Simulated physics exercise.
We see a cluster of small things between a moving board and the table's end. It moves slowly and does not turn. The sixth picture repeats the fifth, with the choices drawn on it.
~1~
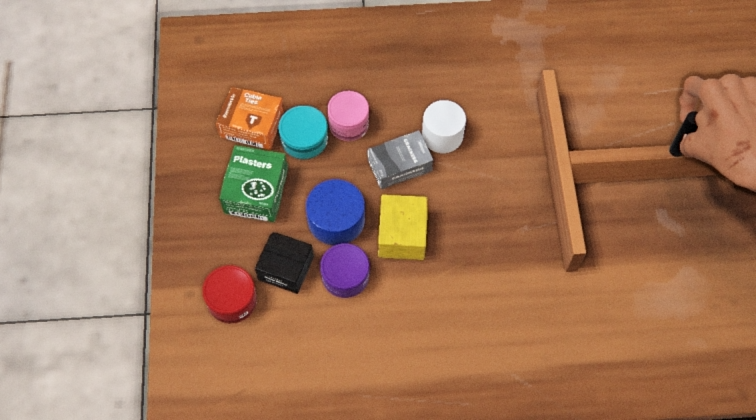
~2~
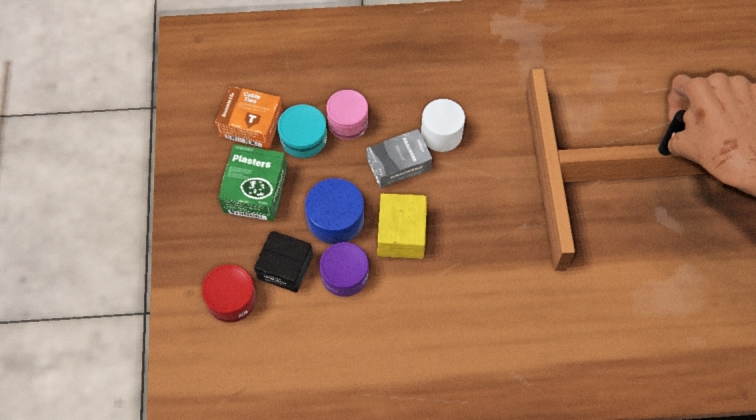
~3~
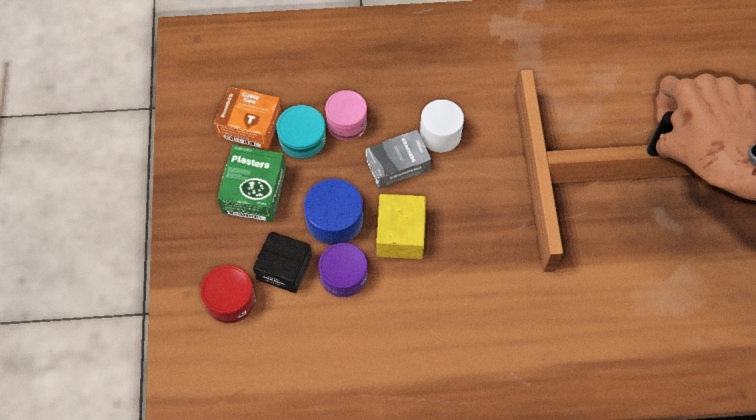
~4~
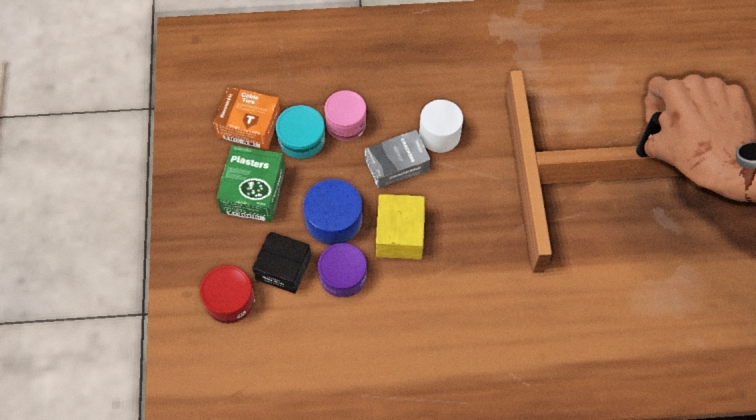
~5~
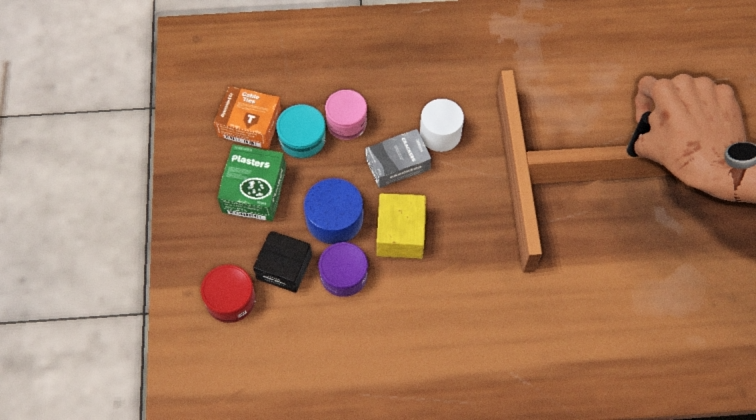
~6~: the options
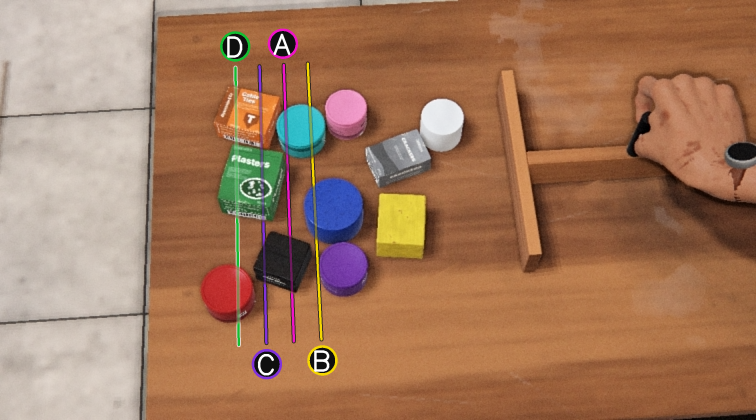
The video shows a cluster of colourful jars and small boxes on a wooden table while a hand at the right slowly slides a T-shaped wooden board leftward, narrowing the gap as the objects stay in place.
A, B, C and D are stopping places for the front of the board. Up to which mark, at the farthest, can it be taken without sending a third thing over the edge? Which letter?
Stop at D.
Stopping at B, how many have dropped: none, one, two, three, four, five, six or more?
By then, none.
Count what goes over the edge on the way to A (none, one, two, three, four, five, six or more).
In all, none.
On the copy, A at (288, 194); B at (314, 192); C at (263, 195); D at (237, 197).
On D. First, board (419, 164); white pot (385, 117); yellow block (393, 227).
Then, board (316, 170); red jar (201, 304); green box (210, 177).
Finally, board (238, 175); green box (159, 172); blue pot (159, 226); none fallen.
By contrast, A is within the limit but short; B is within the limit but short; C is within the limit but short.
